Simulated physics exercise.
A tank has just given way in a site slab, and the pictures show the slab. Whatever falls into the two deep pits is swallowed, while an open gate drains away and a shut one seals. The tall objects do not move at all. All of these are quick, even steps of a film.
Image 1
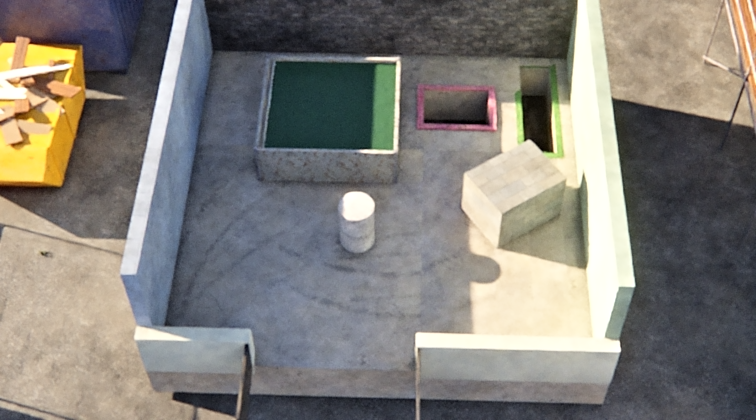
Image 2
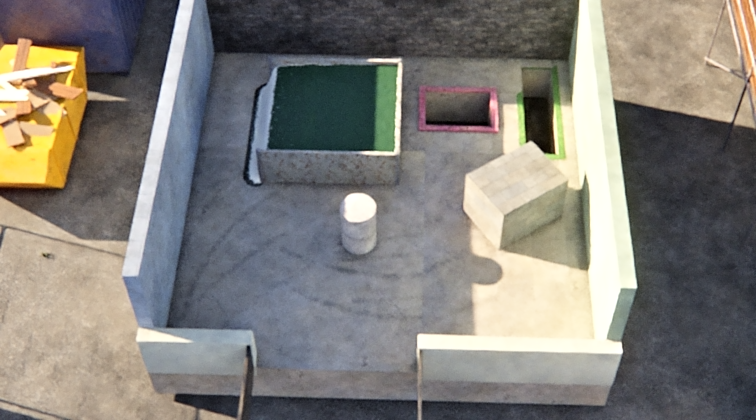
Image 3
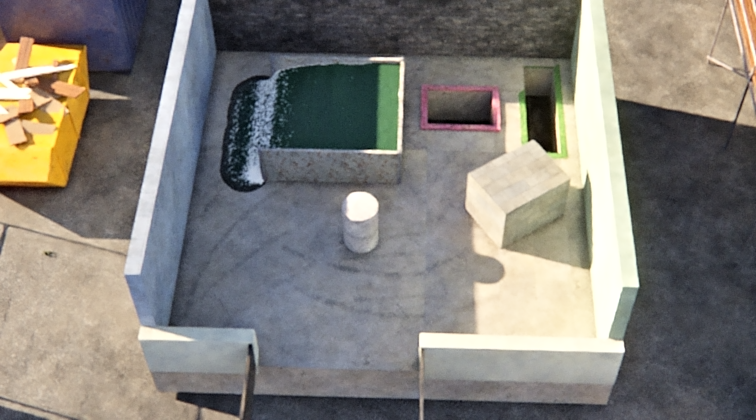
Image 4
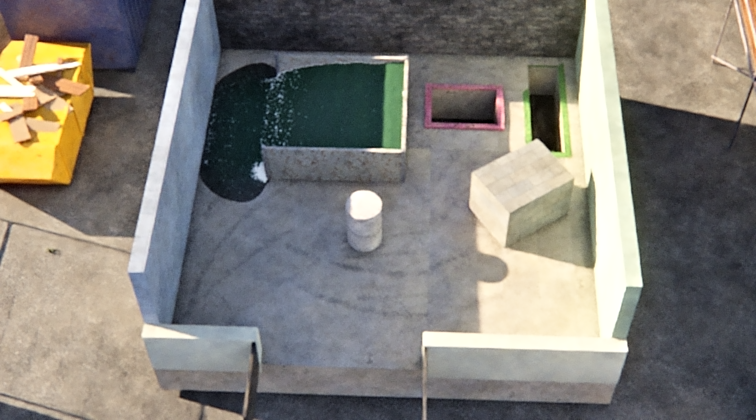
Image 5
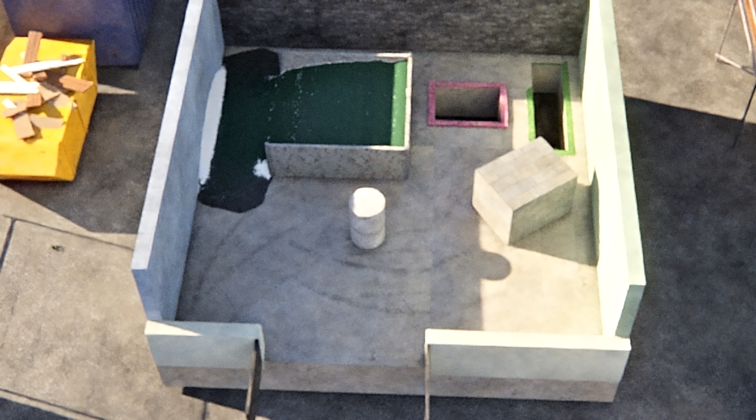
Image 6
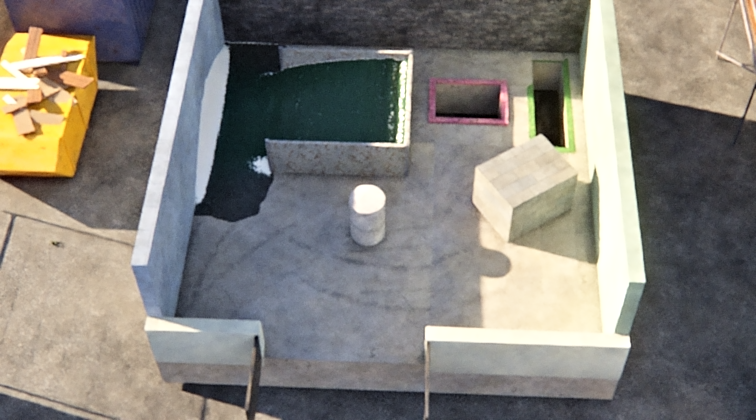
In the video, dark green water pours from the left side of a rectangular concrete tank on a walled slab, spreads to the left wall, and extends along it toward the foreground while a white cylinder and tilted block stay still.
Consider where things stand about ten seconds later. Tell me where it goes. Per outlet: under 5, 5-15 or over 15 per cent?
The gate carries off plenty - exceeding fifteen per cent. The green pit carries off plenty - exceeding fifteen per cent. The pink pit carries off next to nothing - beneath five per cent.
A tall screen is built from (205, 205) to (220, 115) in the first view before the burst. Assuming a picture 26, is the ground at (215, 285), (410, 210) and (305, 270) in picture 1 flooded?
Taken in turn, the three points are soaked, unsoaked and soaked.
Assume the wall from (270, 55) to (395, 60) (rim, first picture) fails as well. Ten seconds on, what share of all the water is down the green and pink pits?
The green pit gets 30 per cent and the pink pit 8 per cent.
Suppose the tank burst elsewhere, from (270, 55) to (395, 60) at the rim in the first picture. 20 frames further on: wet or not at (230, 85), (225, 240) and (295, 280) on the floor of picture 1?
Going point by point: Waterlogged, waterlogged, waterlogged.
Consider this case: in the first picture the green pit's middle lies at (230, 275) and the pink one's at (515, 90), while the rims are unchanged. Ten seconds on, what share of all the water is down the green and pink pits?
Measured shares in per cent - green 35, pink 12.
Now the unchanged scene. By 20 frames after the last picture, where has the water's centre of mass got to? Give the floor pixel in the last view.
Around pixel (296, 147) of the last picture.
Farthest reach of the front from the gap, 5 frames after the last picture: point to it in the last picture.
At roughly (180, 294).
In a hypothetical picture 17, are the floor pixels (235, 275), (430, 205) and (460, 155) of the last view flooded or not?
First swamped, then spared, then spared.
A moment on, water covers 15 % of the floor; the gate 0 %, the green pit 0 %, the pink pit 0 %.
Next, water covers 35 % of the floor; the gate 0 %, the green pit 0 %, the pink pit 0 %.
Then, water covers 50 % of the floor; the gate 3 %, the green pit 2 %, the pink pit 1 %.
Later, water covers 70 % of the floor; the gate 11 %, the green pit 12 %, the pink pit 2 %.
In the end, water covers 85 % of the floor; the gate 18 %, the green pit 18 %, the pink pit 2 %.
